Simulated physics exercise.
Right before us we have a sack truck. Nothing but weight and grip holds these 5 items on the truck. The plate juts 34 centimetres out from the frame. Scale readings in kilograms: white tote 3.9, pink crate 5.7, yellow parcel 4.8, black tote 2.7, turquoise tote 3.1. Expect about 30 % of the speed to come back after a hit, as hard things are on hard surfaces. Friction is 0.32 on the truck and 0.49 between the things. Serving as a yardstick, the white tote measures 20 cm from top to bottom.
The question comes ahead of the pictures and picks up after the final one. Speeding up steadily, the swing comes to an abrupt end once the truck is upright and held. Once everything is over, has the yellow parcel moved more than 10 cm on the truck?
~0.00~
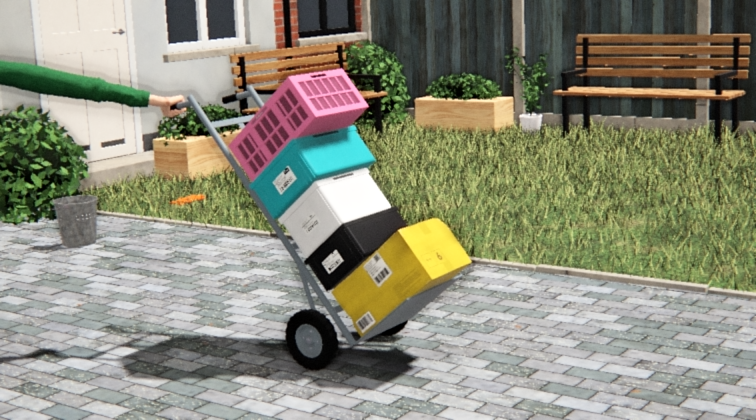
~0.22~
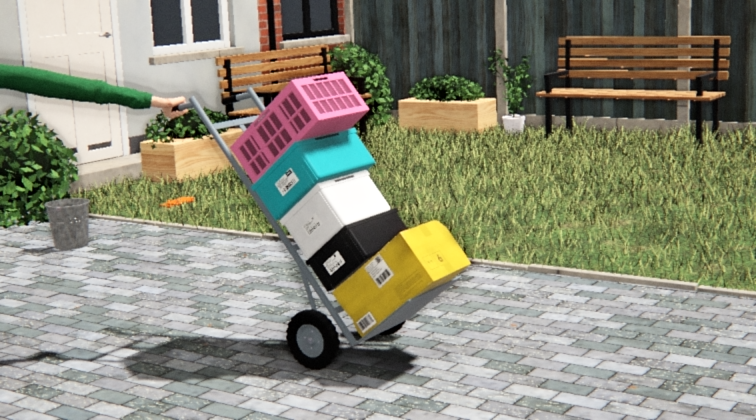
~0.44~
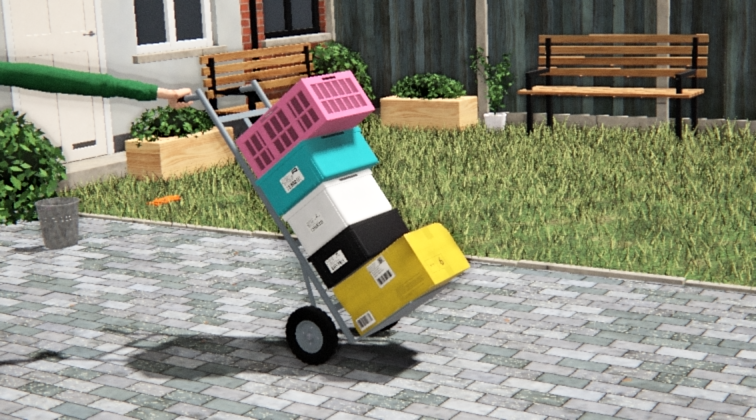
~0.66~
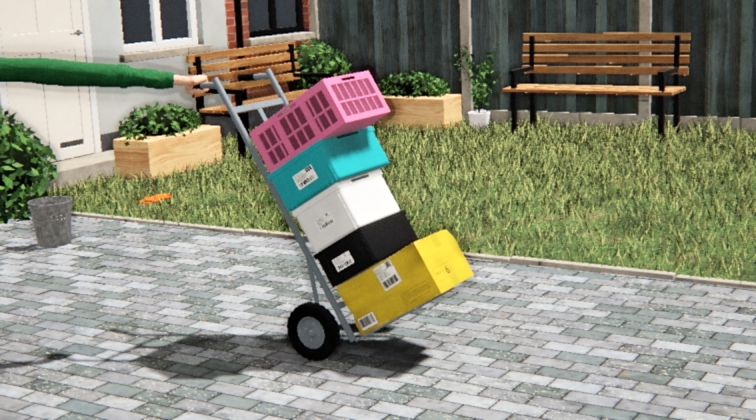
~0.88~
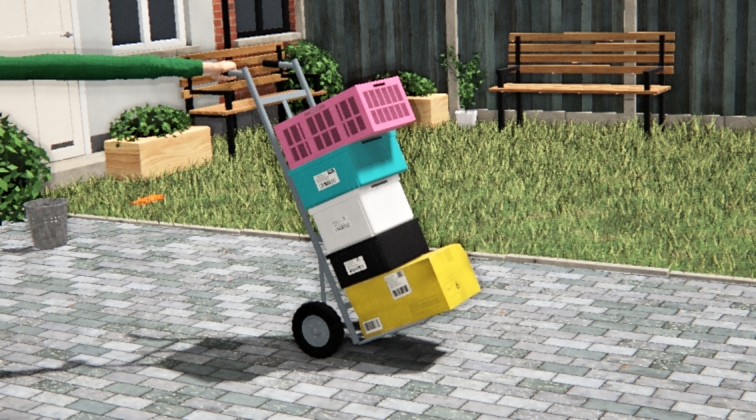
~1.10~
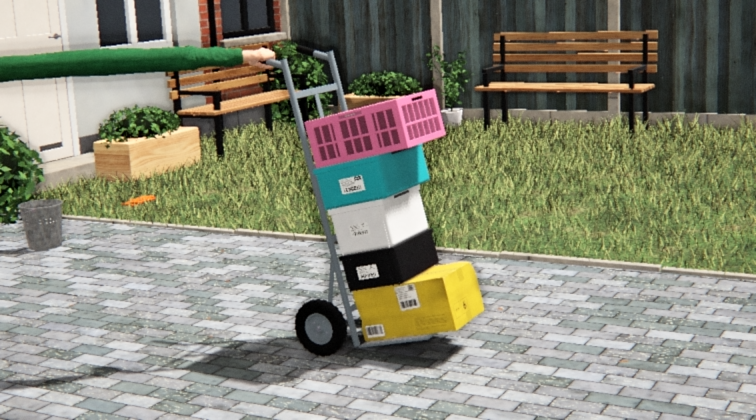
No.
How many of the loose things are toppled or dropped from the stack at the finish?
Total count: 4.
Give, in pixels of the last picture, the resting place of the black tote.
It ends up at about (446, 265).
Around 2.40 s, truck upright; pink crate now dropped from the stack; turquoise tote tipped 32° against what carries it; white tote tipped 32° against what carries it.
Around 2.80 s, truck upright; white tote and turquoise tote now dropped from the stack; black tote on its side.
Finally (3.8 s), dropped from the stack, white tote, pink crate and turquoise tote; on their side or leaning hard on the truck, black tote; yellow parcel still in place (within 10 cm). Final places as that camera would see them, yellow parcel near (421, 319).
